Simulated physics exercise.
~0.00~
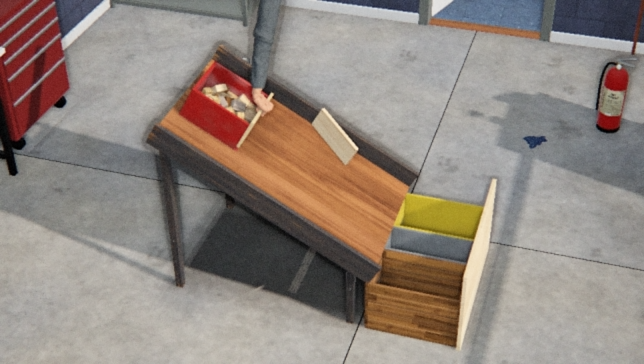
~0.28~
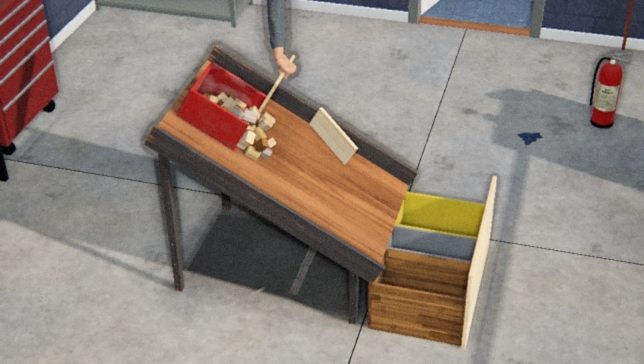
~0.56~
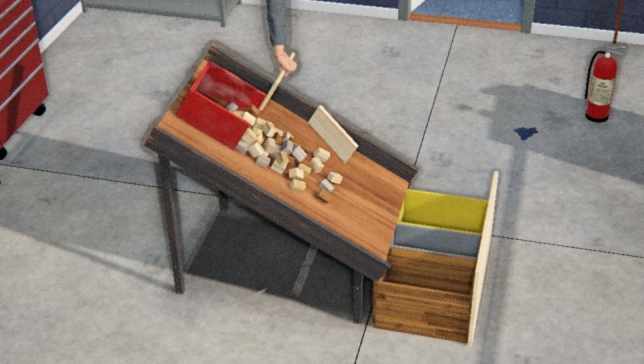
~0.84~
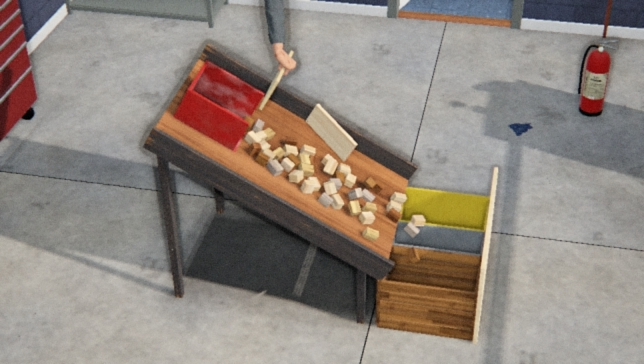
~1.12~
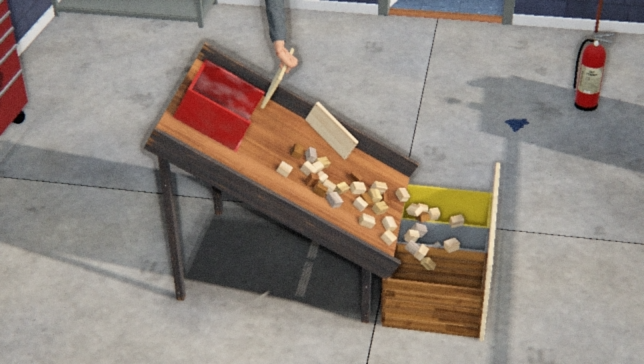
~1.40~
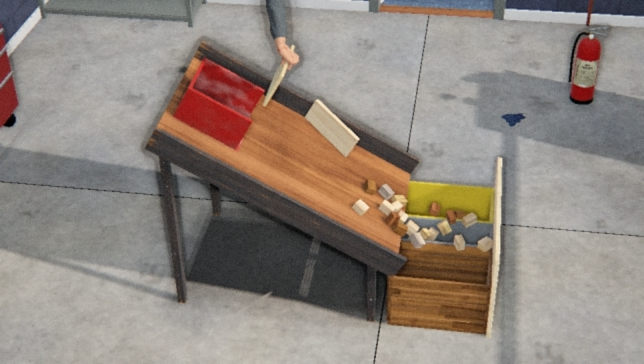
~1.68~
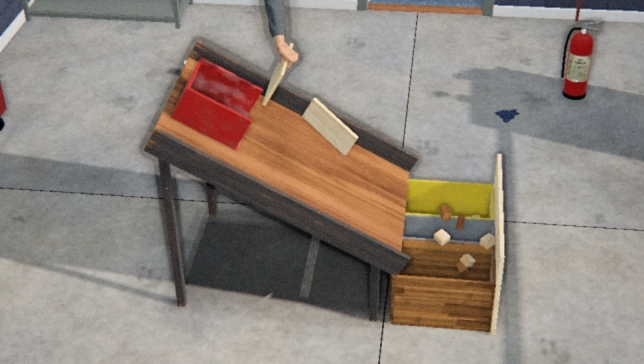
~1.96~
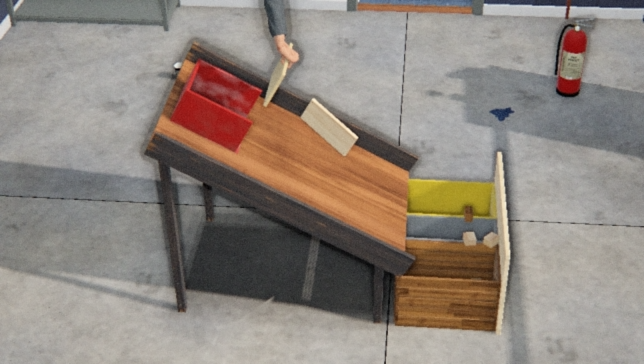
Small wooden blocks tumbling from a red pen down a sloping table into three bins after a hand lifts the gate.
